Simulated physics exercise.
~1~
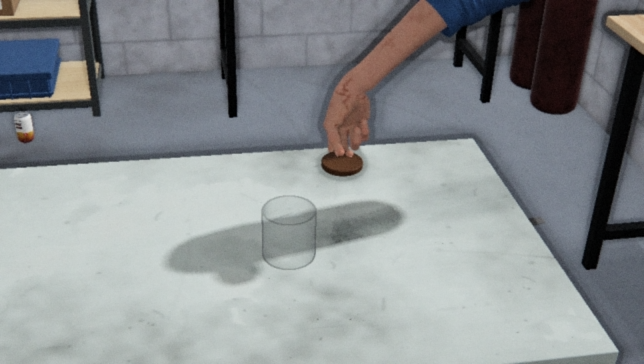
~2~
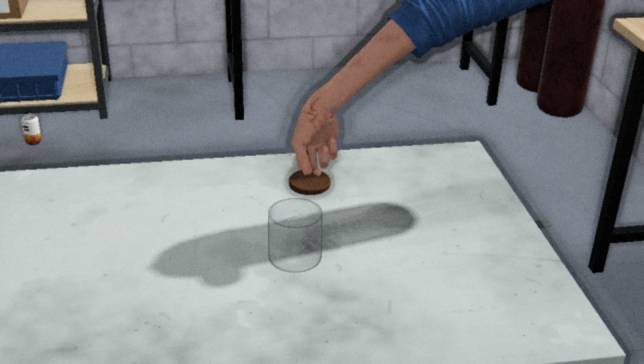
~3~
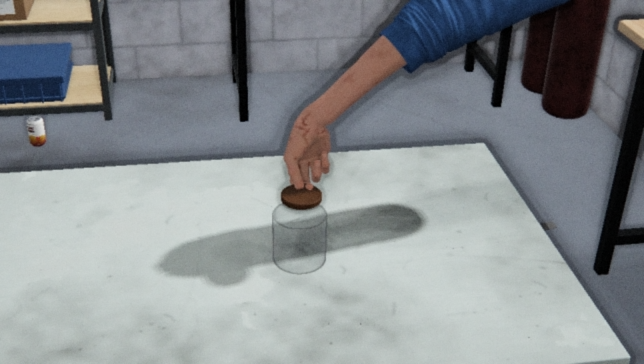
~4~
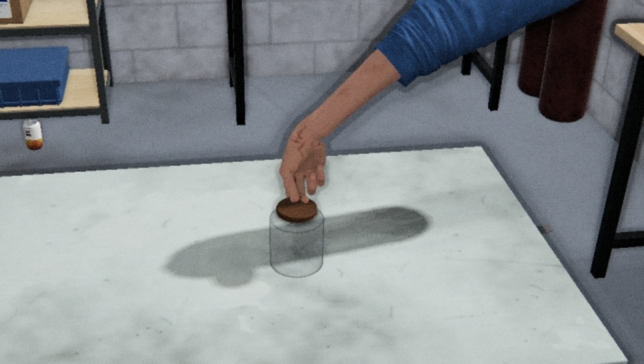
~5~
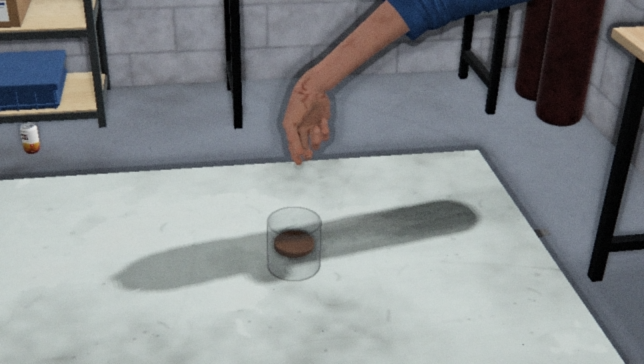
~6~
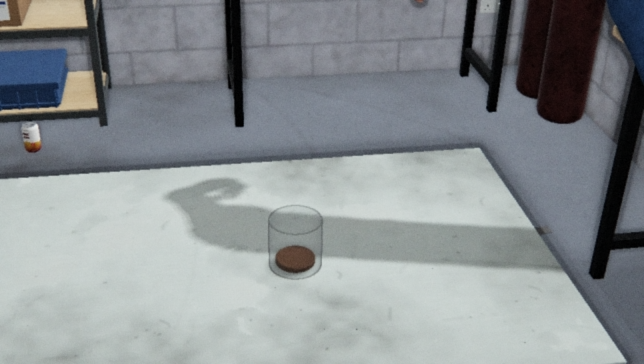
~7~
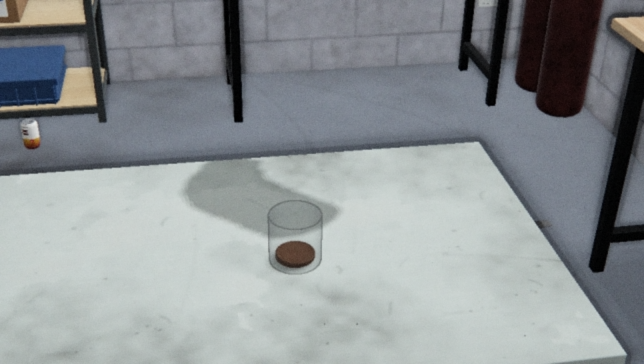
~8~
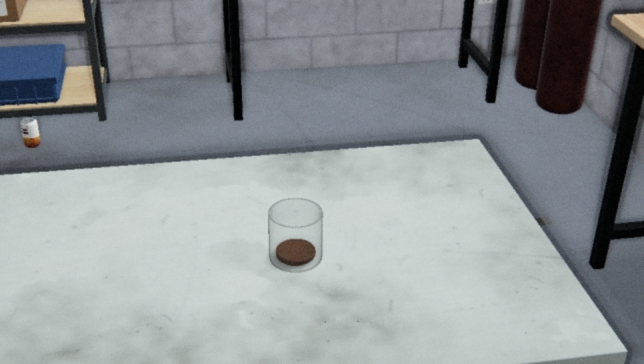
The clip opens on a pale marble-like tabletop where a clear, open glass stands while a hand in a blue sleeve holds a round brown coaster behind it and slightly to the right. As the view sways slightly, the hand carries the coaster left and down until it is over the mouth of the glass. The fingers then let go and draw back, and the coaster slips past the rim and drops inside. It lands flat on the bottom as the arm withdraws and its shadow slides off the table. The glass stays in place, with the coaster resting inside.
